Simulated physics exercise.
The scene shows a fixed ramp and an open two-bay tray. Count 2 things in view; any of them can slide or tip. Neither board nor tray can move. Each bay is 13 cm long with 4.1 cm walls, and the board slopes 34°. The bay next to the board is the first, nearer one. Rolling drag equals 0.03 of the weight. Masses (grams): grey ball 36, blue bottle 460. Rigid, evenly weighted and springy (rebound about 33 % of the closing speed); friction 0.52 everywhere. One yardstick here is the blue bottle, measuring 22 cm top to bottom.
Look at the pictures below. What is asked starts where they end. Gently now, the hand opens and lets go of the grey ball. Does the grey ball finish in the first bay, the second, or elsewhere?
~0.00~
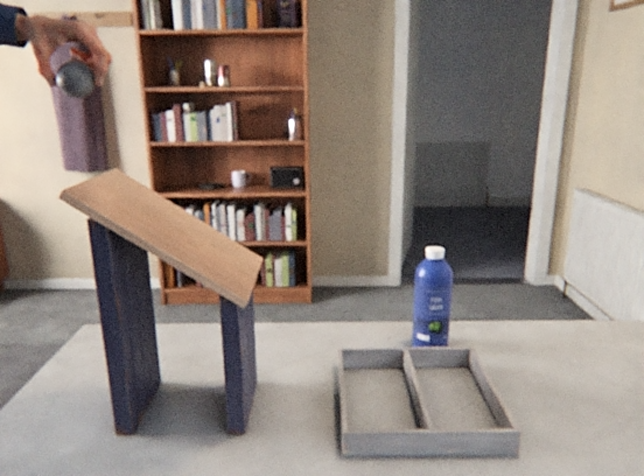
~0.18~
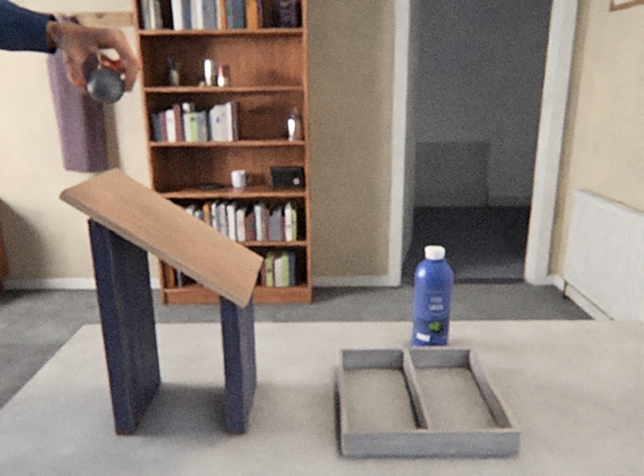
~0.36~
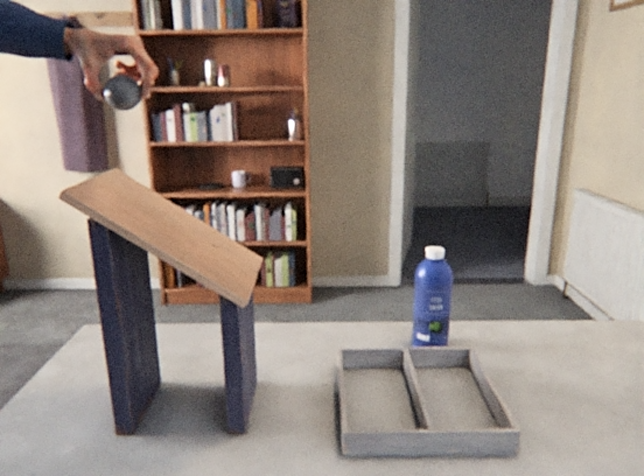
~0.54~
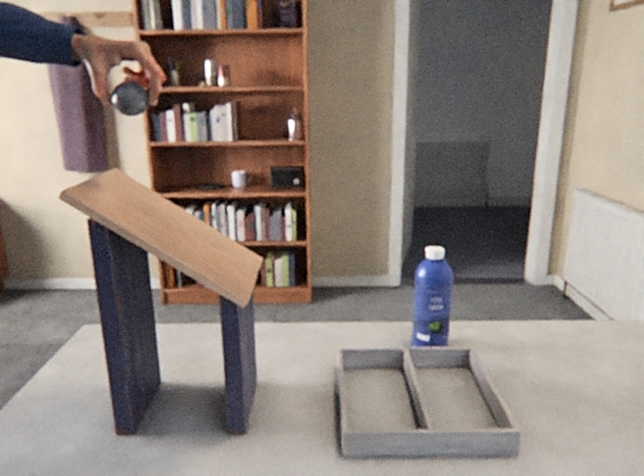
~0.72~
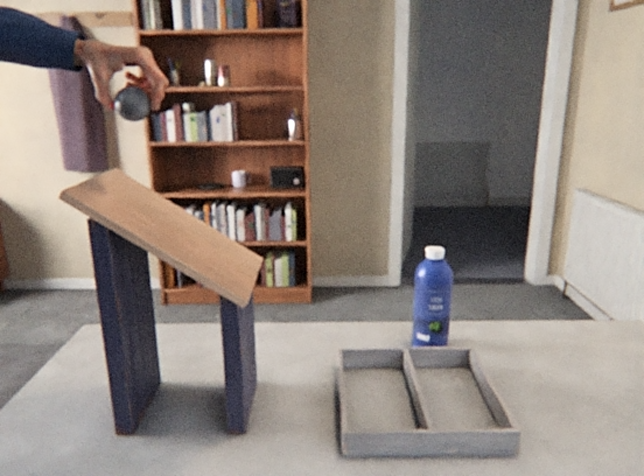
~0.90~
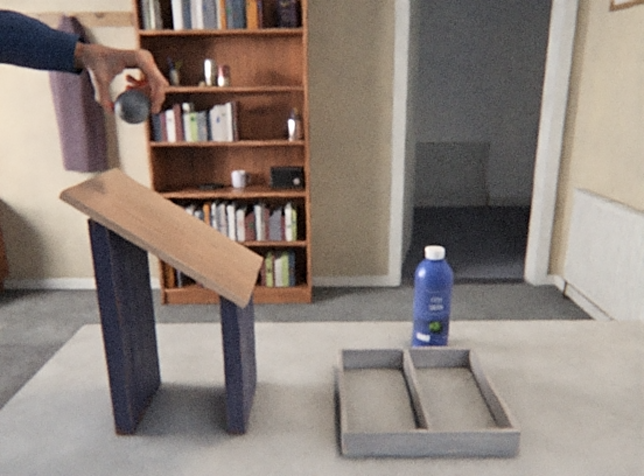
It finishes in the front bay.
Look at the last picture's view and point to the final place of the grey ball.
The resting point is around (389, 392).
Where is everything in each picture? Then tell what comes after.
In the first picture, 9 cm still to go; grey ball (76, 80); blue bottle (433, 299).
In the second picture, 5 cm still to go; grey ball (106, 87); blue bottle (433, 299).
In the third picture, 2 cm still to go; grey ball (123, 93); blue bottle (433, 299).
In the fourth picture, 1 cm still to go; grey ball (130, 99); blue bottle (433, 299).
The fifth picture shows poised above the slant; grey ball (133, 104); blue bottle (433, 299).
The sixth picture shows poised above the slant; grey ball (133, 107); blue bottle (433, 299).
Around 1.20 s, grey ball near (162, 194).
Around 1.30 s, grey ball near (217, 235).
Around 1.50 s, grey ball near (358, 366).
Around 1.60 s, grey ball near (398, 372).
Finally (2.4 s), it is in the nearer bay; blue bottle still in place (within 4 cm). Final places as that camera would see them, grey ball near (389, 392).
